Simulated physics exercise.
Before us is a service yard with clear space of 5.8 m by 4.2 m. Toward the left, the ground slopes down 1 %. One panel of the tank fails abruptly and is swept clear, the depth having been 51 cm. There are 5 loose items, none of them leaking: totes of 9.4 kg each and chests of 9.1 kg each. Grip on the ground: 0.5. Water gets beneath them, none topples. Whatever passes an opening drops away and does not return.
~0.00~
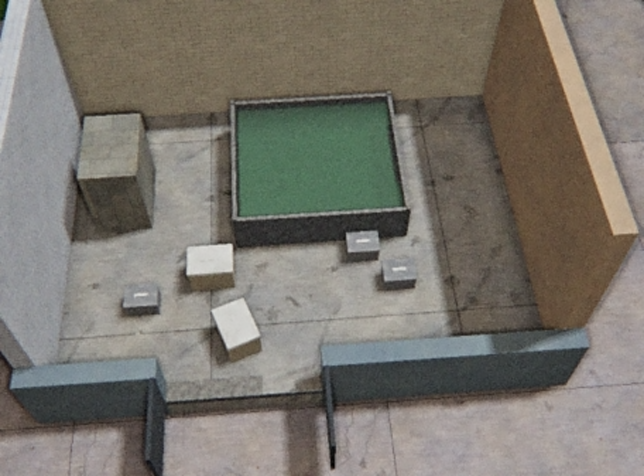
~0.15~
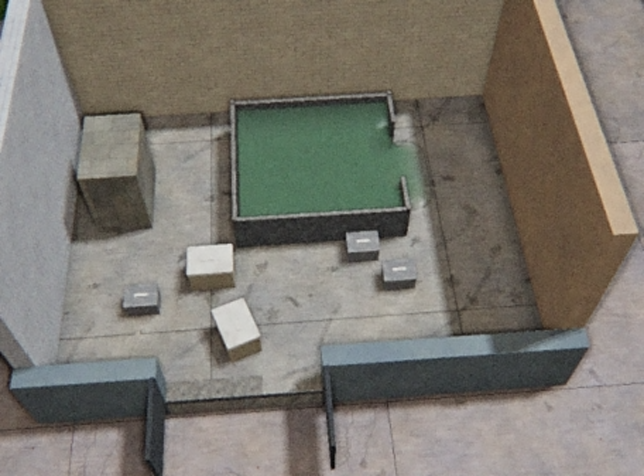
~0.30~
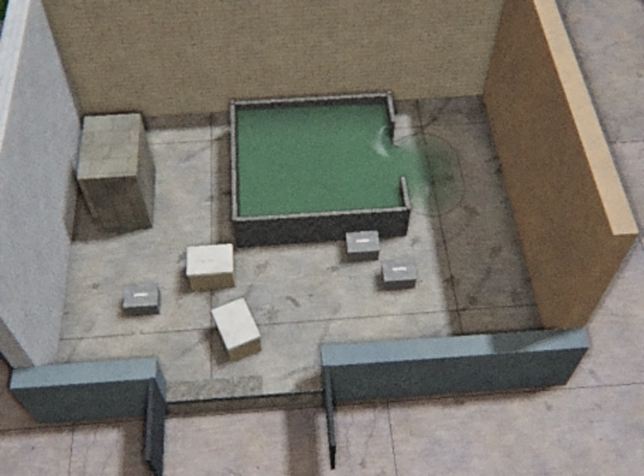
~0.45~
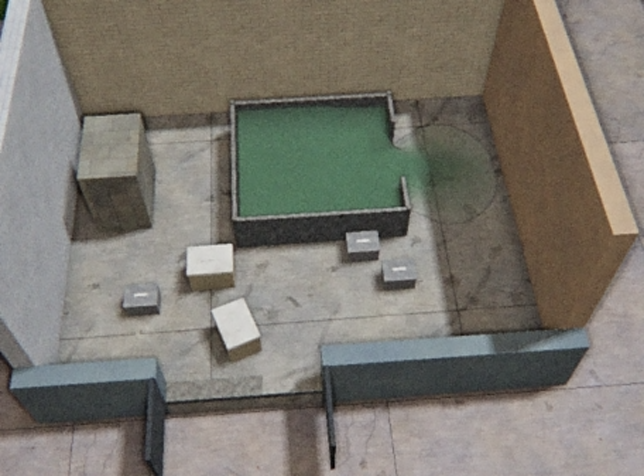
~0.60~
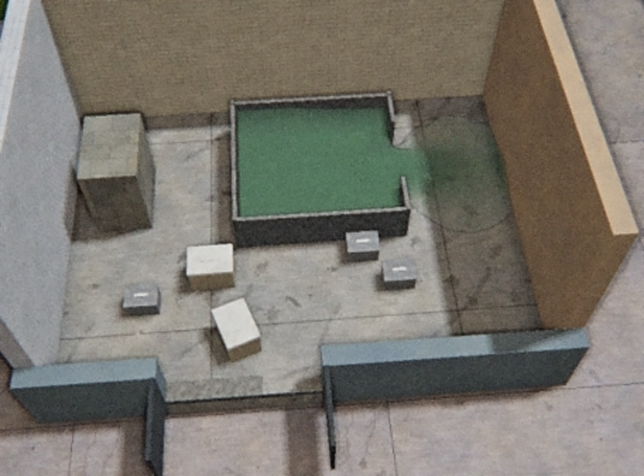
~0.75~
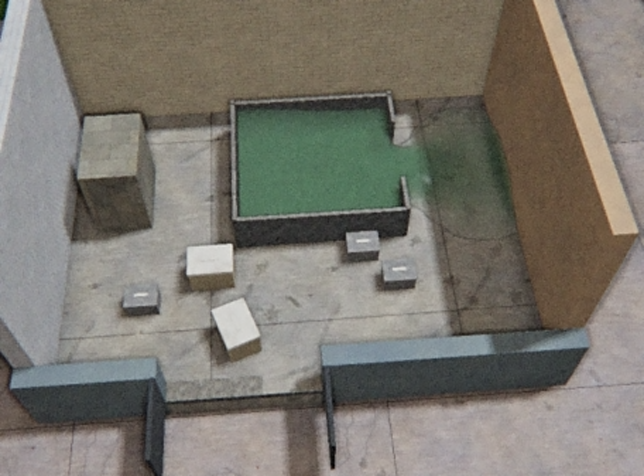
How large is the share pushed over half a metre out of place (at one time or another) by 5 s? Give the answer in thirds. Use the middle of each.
Under a third.
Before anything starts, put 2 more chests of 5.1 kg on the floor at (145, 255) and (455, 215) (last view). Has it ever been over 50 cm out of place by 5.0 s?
Below, above.
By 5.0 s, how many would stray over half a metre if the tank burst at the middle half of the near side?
Then it comes to 2 of them.
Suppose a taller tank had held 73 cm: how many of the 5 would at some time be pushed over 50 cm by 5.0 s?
Count: 3.
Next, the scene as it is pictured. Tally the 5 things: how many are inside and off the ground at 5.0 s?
Answer: 0.
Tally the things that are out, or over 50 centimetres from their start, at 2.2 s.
I get 0.
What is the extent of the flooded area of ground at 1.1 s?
I'd put it close to 7.0 m2.
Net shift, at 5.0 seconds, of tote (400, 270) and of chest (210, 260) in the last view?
0 cm and 40 cm.
After 1.1 s 0 of 5 are over 50 cm from their spots; 0 afloat.
After 2.2 s 0 of 5 are over 50 cm from their spots; 0 afloat.
After 3.5 s 0 of 5 are over 50 cm from their spots; 0 afloat.
After 5.0 s 1 of 5 are over 50 cm from their spots, and 1 have been at some point; 0 afloat.
